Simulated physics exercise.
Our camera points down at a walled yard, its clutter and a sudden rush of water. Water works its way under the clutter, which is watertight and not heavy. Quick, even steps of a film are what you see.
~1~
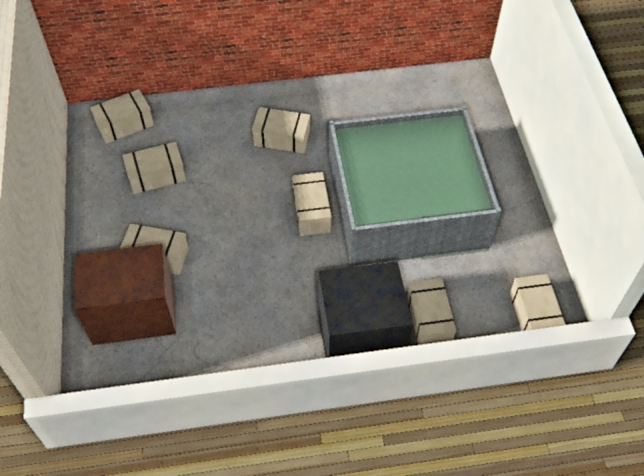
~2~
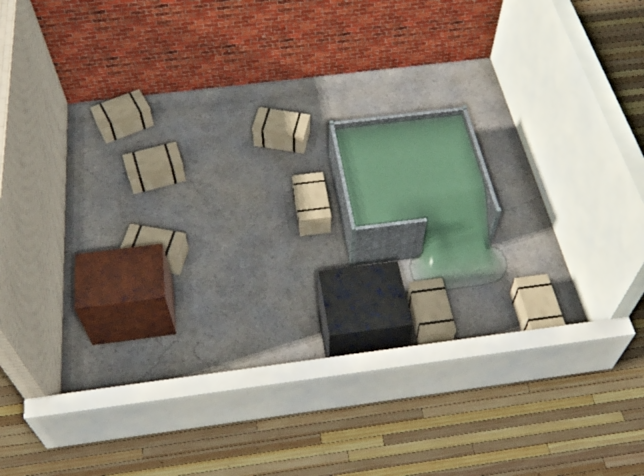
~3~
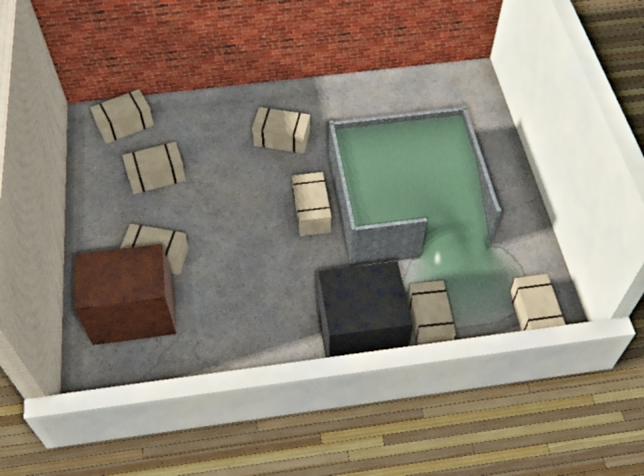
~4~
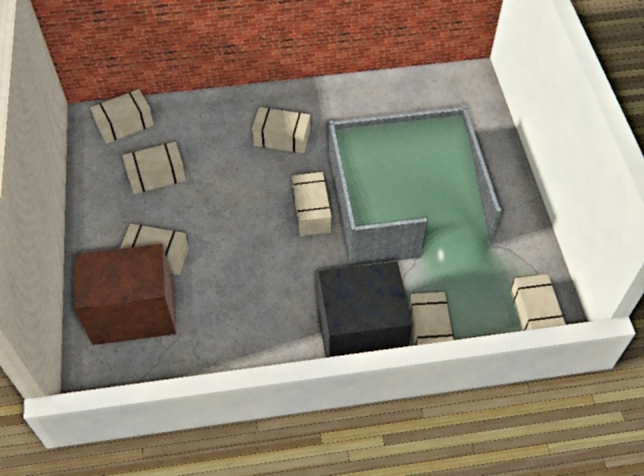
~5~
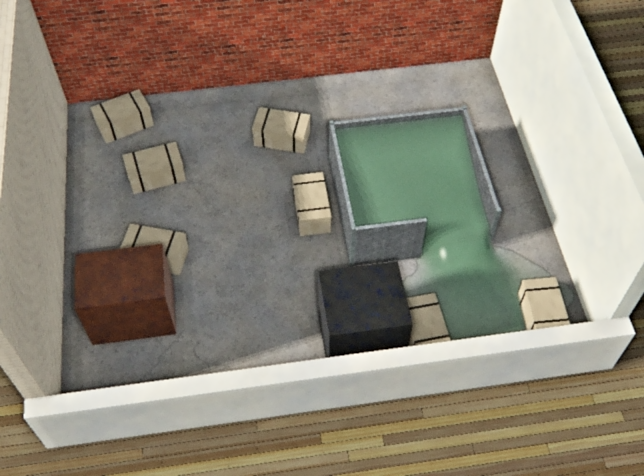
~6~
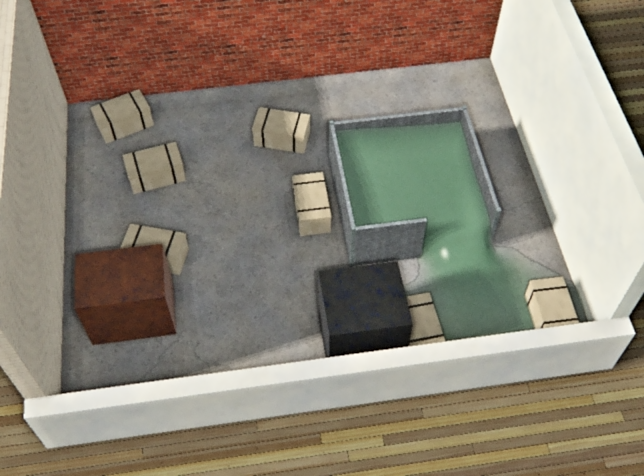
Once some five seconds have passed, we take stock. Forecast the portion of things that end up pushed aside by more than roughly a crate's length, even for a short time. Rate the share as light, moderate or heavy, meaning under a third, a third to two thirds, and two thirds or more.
Light.
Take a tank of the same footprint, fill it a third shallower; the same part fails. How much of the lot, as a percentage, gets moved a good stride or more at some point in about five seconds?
Close to 30 % of the lot.
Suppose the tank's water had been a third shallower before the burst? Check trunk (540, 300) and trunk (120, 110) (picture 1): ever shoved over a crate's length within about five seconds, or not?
Each in sequence - carried at least that far, never got there.
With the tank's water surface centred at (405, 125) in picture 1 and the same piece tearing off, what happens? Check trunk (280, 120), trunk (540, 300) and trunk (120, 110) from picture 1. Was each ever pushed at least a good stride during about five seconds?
In turn: Under that mark, beyond that mark, under that mark.
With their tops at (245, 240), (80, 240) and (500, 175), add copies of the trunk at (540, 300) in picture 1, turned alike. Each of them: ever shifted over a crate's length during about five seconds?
Displaced, stays put, displaced.
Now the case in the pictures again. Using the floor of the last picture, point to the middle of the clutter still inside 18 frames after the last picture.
Around pixel (277, 180).
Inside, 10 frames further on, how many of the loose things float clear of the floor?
I make it 2 of them.
A moment on, 0 of 7 are well off their spots; 1 afloat.
Next, 2 of 7 are well off their spots; 2 afloat.
Later, 1 of 7 are well off their spots; 2 afloat.
In the end, 1 of 7 are well off their spots, and 2 have been at some point; 2 afloat.
